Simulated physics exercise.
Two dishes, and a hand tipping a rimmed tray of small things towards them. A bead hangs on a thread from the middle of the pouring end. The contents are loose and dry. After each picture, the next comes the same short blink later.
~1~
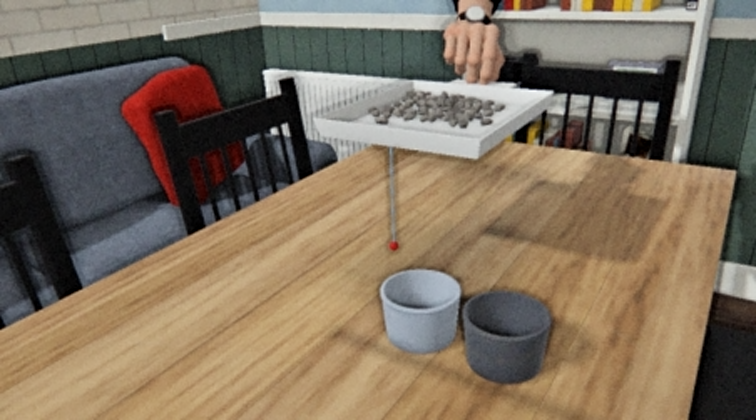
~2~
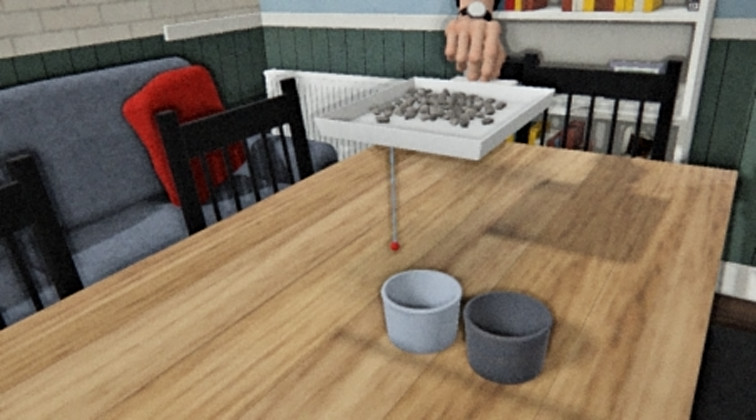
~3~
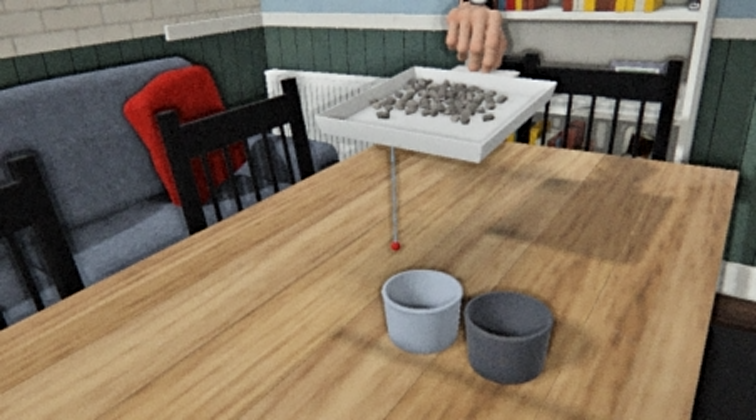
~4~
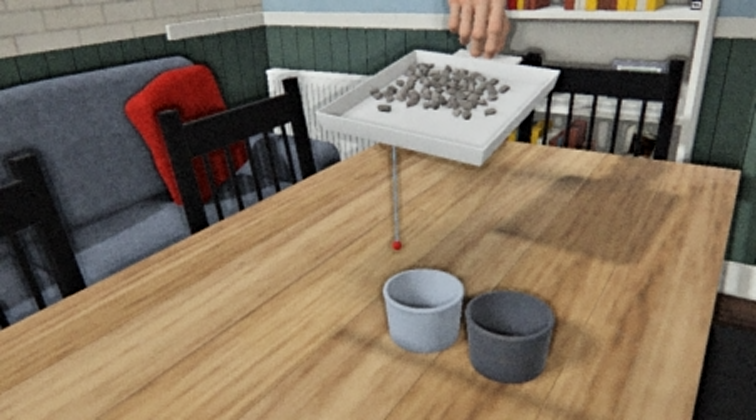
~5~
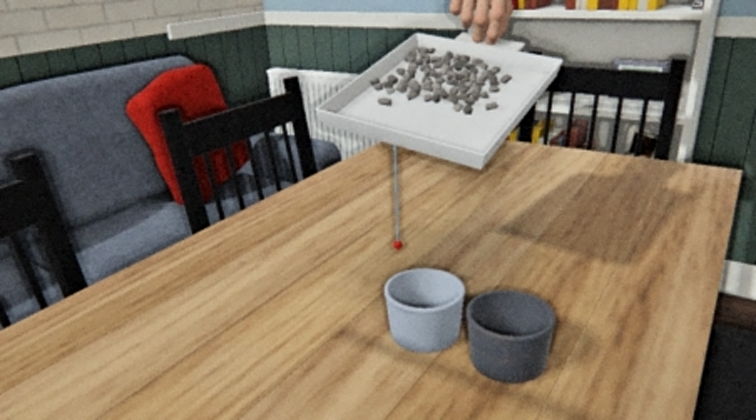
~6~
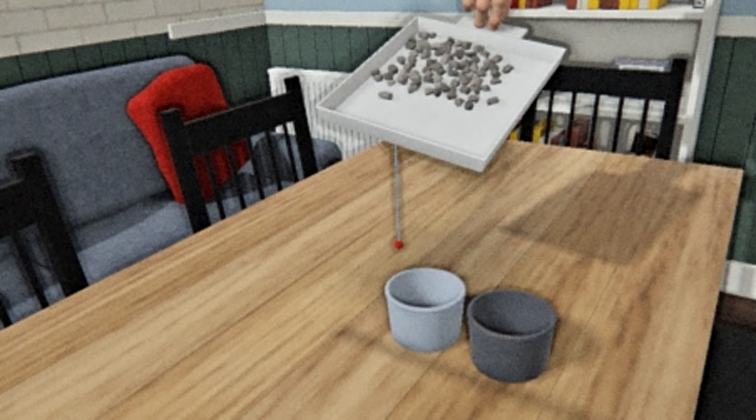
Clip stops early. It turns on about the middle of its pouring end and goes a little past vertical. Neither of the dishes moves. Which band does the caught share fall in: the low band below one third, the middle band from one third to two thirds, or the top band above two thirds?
It falls in the middle band.
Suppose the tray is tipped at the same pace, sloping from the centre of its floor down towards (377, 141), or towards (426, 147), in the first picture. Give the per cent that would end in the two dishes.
Respectively 0 and 50 in a hundred.
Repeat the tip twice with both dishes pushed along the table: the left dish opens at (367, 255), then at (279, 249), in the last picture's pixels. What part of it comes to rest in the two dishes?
In order: 40 percent and 0 percent.
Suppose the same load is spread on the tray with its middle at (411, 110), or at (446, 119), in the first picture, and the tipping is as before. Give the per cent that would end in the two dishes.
Roughly 40 and 40 percent, in that order.
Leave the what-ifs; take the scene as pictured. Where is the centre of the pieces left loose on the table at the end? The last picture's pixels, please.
At about (488, 317).
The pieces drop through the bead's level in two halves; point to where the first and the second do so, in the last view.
At (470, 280) for the first part, then at (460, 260) for the others.
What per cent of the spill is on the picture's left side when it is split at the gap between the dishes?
Close to 30 per cent.
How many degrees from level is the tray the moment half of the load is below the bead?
I'd say close to 85 degrees.
Soon, tray tipped steeply; most on the tray; a small part in the air.
A while on, tray tipped past a quarter turn; about a third on the tray; a small part in the right dish; about a quarter in the left dish; about a quarter outside both; a small part in the air.
Towards the end, tray tipped past a quarter turn; a small part in the right dish; about a third in the left dish; about half outside both.
Finally, tray tipped past a quarter turn; a small part in the right dish; about a third in the left dish; about half outside both.
